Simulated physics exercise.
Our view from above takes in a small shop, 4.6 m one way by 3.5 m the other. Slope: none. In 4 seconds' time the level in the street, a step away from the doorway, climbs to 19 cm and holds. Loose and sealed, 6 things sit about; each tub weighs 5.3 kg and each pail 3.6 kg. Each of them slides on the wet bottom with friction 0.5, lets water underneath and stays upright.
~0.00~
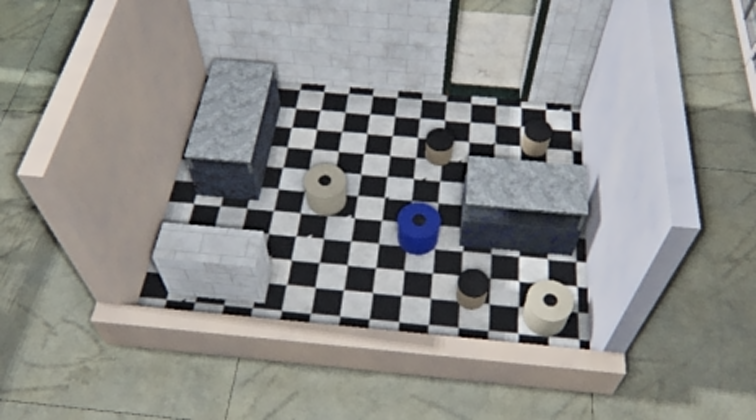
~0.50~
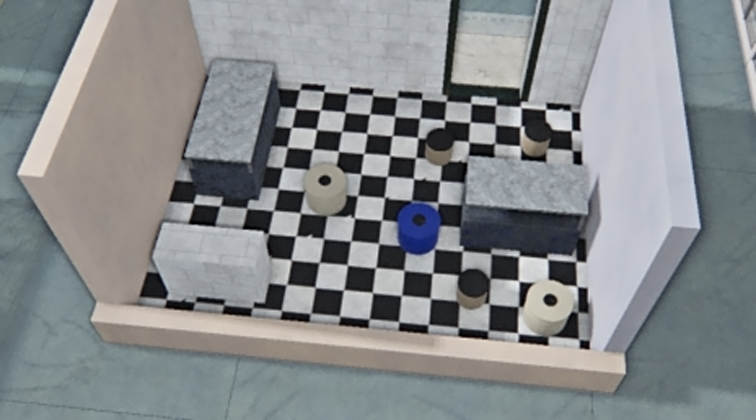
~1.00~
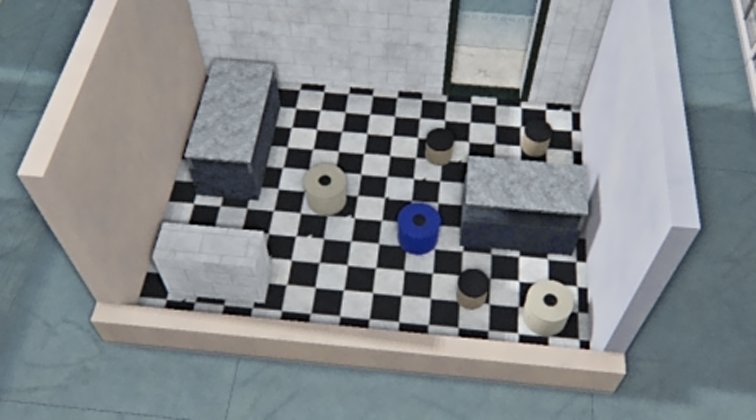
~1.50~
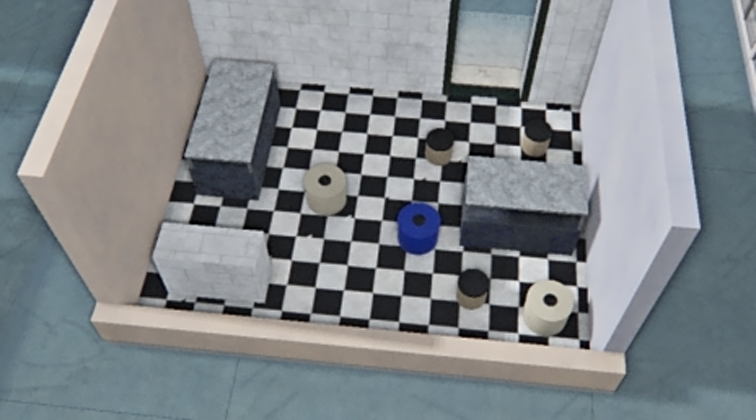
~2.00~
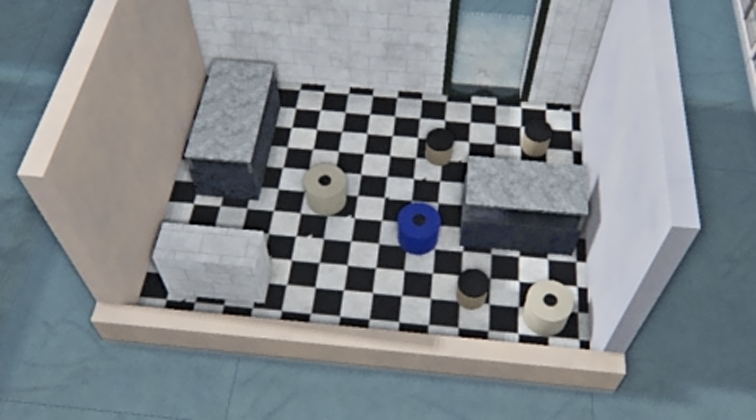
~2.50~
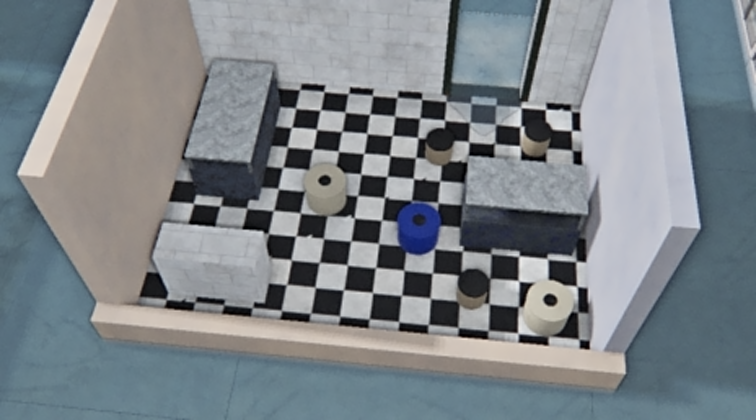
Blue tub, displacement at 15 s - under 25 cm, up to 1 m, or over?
The move is medium.
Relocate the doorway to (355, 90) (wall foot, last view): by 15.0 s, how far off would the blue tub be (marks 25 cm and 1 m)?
Blue tub: Goes a long way.
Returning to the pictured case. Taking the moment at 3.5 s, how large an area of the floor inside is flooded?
Roughly 2.0 m2.
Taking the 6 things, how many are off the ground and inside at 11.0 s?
Just then, the number is 6.
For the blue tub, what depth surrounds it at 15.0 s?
About 6 cm.
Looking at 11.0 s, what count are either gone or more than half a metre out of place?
The number comes to 4.
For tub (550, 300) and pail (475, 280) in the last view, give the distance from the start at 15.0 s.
10 cm and 60 cm respectively.
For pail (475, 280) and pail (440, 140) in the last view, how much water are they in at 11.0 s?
About 4 and 12 cm.
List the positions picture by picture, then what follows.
The first frame shows the blue tub at (419, 220) rests on the ground; water covers 0.0 m2; 0 of 6 have shifted.
The second frame shows the blue tub at (419, 220) rests on the ground; 0.0 m2 under water; 0 of 6 have shifted.
The third frame shows the blue tub at (419, 220), on the bottom; 0.0 m2 under water; 0 of 6 have shifted.
The fourth frame shows the blue tub at (419, 220) rests on the ground; water covers 0.0 m2; 0 of 6 have shifted.
The fifth frame shows the blue tub at (419, 220) rests on the ground; 0.0 m2 under water; 0 of 6 have shifted.
The sixth frame shows the blue tub at (419, 220) rests on the ground; 0.3 m2 under water; 0 of 6 have shifted.
After 3.5 s the blue tub is near (419, 220), 0.0 m from its start, aground; 0 afloat.
After 6.8 s the blue tub is near (396, 281), 0.8 m from its start, aground; 1 afloat.
After 11.0 s the blue tub is near (380, 290), 0.9 m from its start, afloat; 6 afloat.
After 15.0 s the blue tub is near (426, 265), 0.6 m from its start, afloat; 6 afloat.
